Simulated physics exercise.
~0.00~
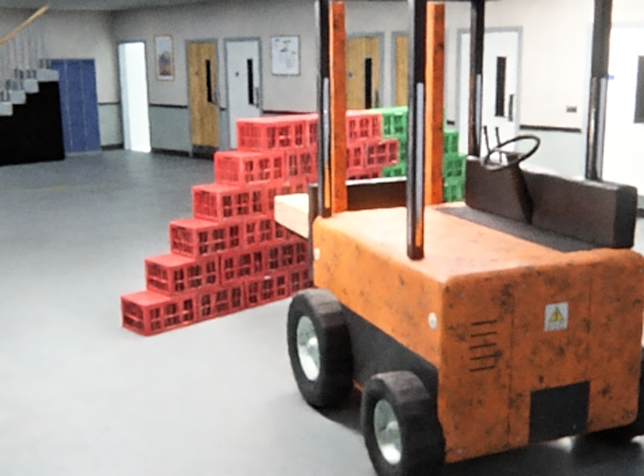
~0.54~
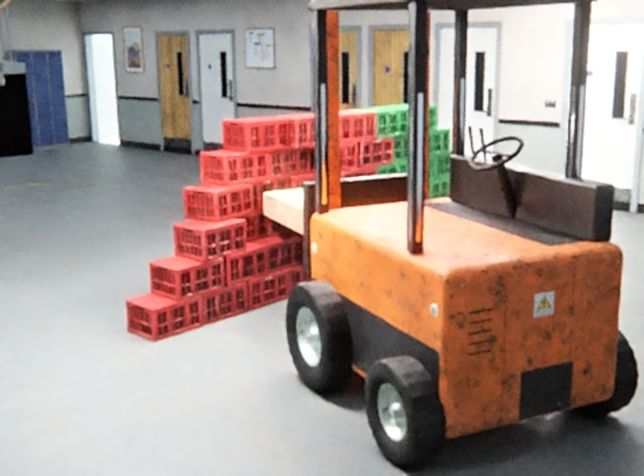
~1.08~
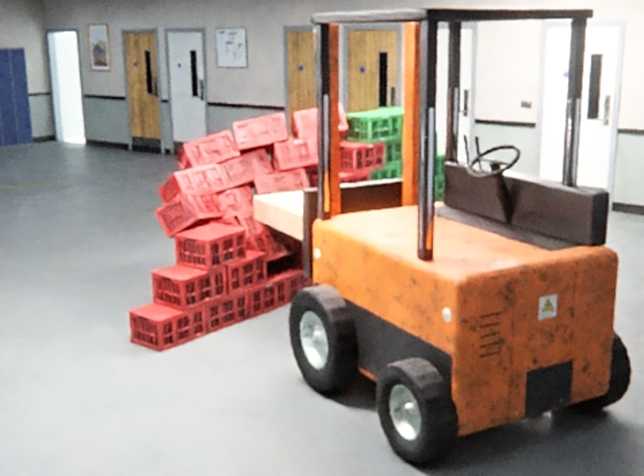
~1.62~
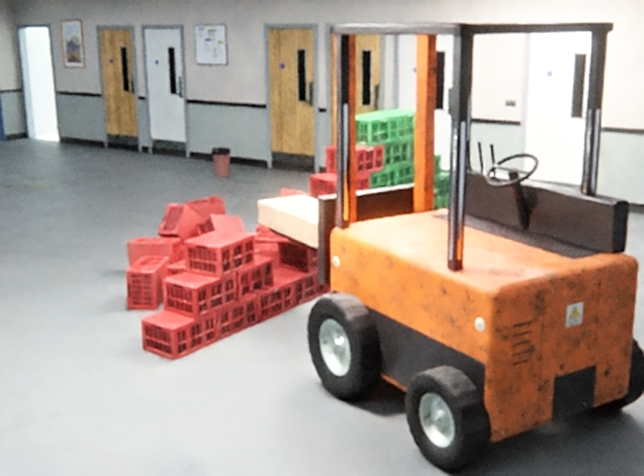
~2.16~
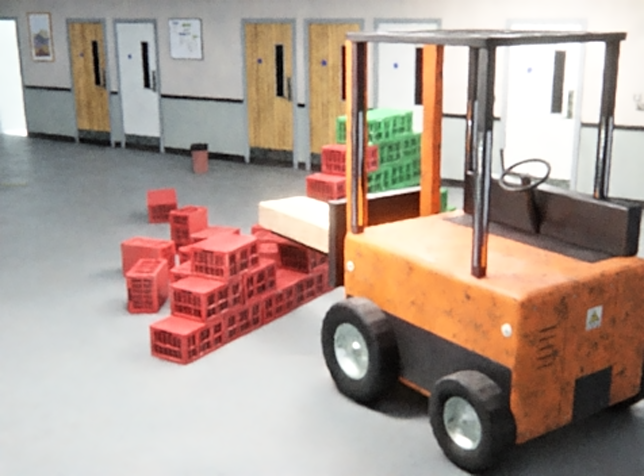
To begin with, an orange lift truck stands in a wide corridor beside a stepped wall of red crates, with green crates behind its mast. The truck carries a pale load on its raised forks, pressing up against the stack. The load pushes into the wall, and the upper red crates shift left, then lean and tip over together. They tumble down onto the floor on the far side while the truck stays put. At the end, several red crates lie scattered beside the low remaining rows, and the green ones still stand stacked.
